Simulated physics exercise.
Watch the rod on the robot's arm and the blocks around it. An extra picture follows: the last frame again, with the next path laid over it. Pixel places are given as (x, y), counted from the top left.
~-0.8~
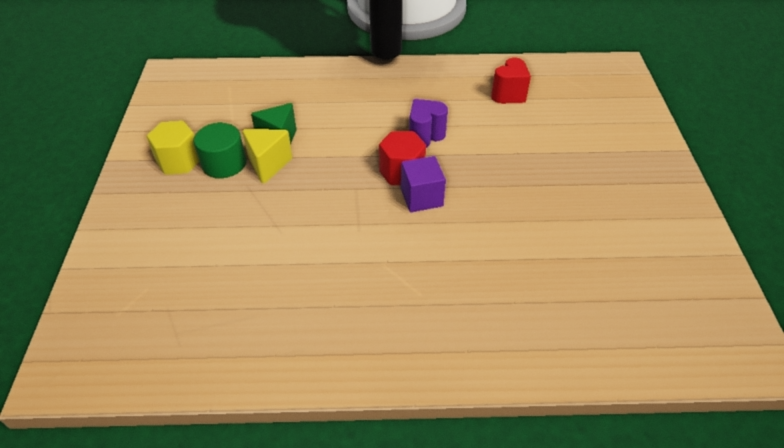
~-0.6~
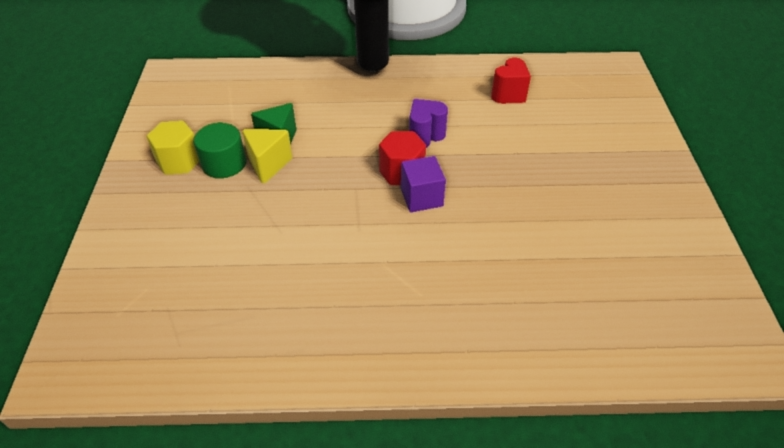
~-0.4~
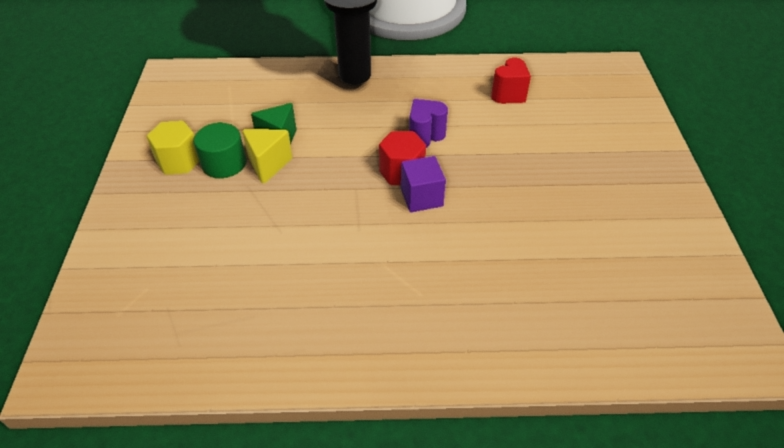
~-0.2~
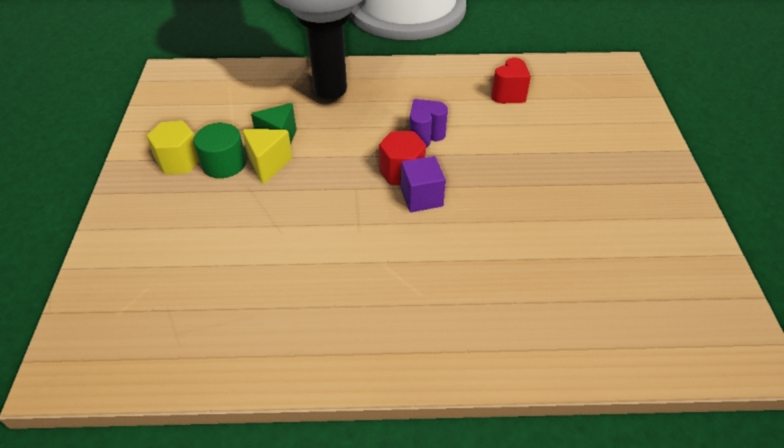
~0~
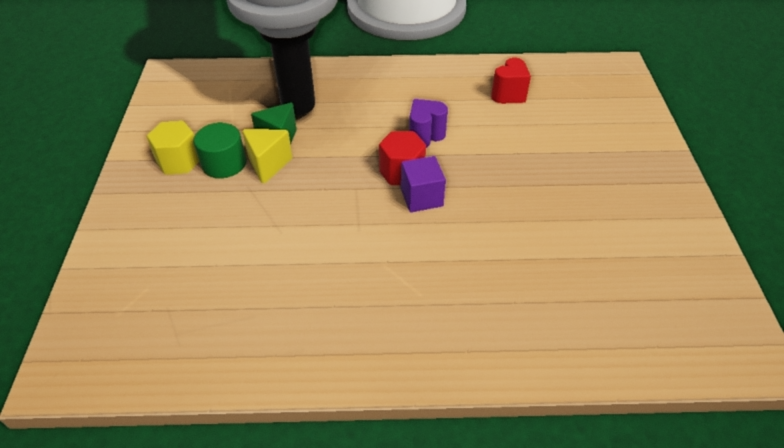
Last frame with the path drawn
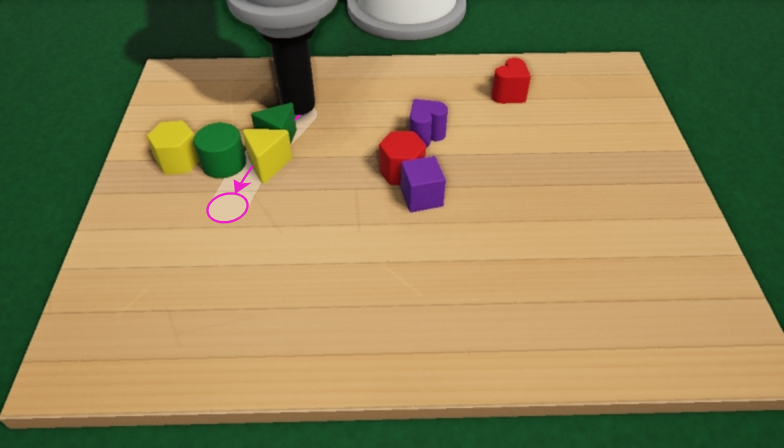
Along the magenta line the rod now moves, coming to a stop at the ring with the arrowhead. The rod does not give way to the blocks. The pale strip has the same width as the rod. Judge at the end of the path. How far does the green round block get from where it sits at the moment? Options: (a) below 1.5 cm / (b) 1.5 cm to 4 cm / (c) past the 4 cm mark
b - 1.5 cm to 4 cm.
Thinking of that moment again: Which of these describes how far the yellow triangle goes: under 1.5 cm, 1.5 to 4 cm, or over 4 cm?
More than 4 cm.
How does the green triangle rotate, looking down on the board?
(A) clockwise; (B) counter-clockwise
B.
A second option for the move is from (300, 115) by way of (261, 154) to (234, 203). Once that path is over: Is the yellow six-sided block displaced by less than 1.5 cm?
Yes, that is how it ends up.
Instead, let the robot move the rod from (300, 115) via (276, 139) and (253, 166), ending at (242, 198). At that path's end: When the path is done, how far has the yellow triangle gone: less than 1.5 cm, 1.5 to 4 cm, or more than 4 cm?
Travels over 4 cm.
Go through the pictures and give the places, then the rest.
Rod's lower end (386, 52); yellow six-sided block (169, 133); green round block (216, 136); yellow triangle (263, 138); green triangle (275, 114), in the first frame.
Rod (373, 63); blocks still, in the second frame.
Rod (355, 76); blocks still, in the third frame.
Rod (331, 91); blocks still, in the fourth frame.
Rod (299, 106); yellow six-sided block (169, 133); green round block (216, 136); yellow triangle (263, 138); green triangle (275, 114), in the fifth frame.
Drawn move, from (300, 115) by way of (261, 156) to (228, 208).
What follows on the original path. One third of the way, rod (272, 134); yellow triangle (248, 158), turned 40° clockwise; green triangle (263, 136), turned 15° clockwise.
Two thirds of the way, rod (246, 163); yellow six-sided block (163, 132); green round block (198, 145); yellow triangle (233, 178), turned 30° clockwise; green triangle (257, 163).
At the end, rod (225, 199); yellow six-sided block (162, 132); green round block (193, 150); yellow triangle (224, 207); green triangle (257, 181), turned 40° anticlockwise.
